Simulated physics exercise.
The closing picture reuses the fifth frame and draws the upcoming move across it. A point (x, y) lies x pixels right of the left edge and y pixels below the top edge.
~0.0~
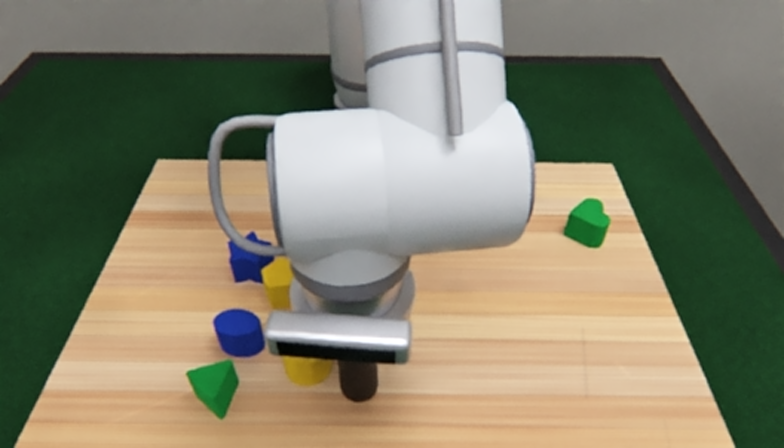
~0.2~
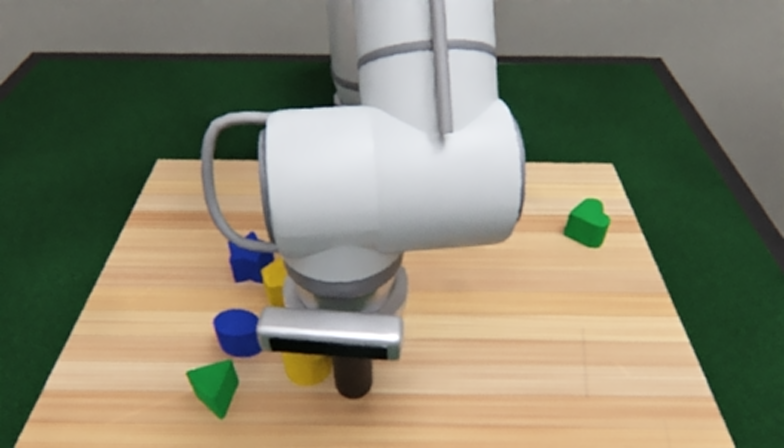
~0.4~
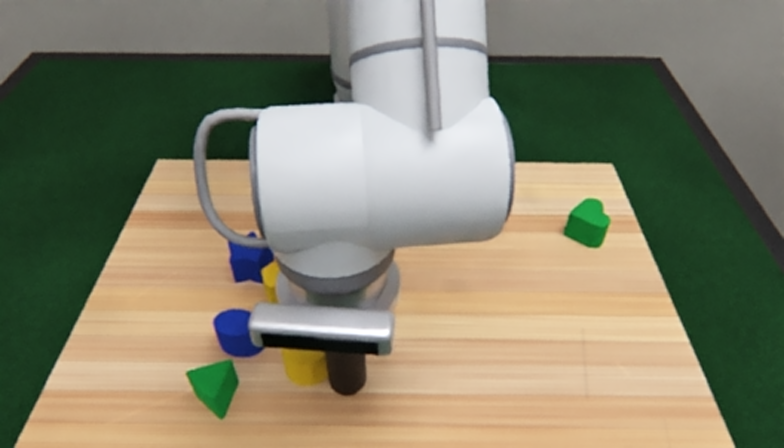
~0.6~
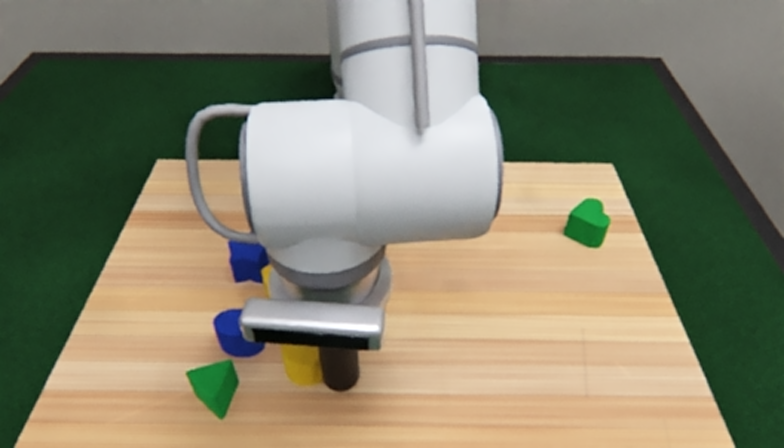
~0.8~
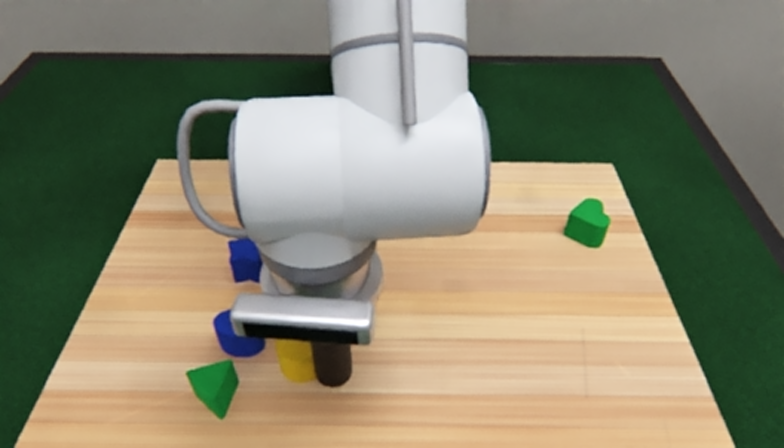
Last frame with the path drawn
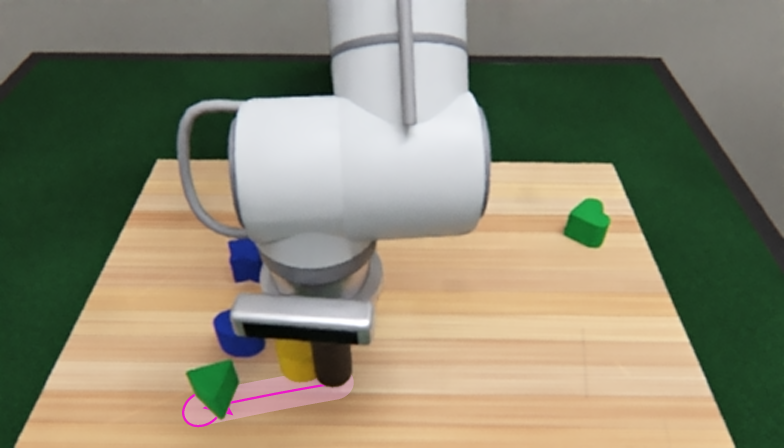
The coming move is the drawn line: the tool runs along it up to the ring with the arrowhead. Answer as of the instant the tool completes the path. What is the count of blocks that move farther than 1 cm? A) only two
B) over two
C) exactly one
Letter A.
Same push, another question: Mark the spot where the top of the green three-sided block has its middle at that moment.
It comes to (161, 381).
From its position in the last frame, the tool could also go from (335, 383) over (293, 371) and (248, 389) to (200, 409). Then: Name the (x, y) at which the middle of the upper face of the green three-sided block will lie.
About (154, 393).
The drawn path runs from (335, 383) directly to (203, 408).
On the path given first. One third of the way, tool at (288, 379); yellow circle at (280, 334).
Two thirds of the way, tool at (244, 388); green three-sided block at (206, 376); yellow circle at (279, 334).
At the end, tool at (198, 397); green three-sided block at (161, 381); blue oval not moved; yellow circle at (279, 334).
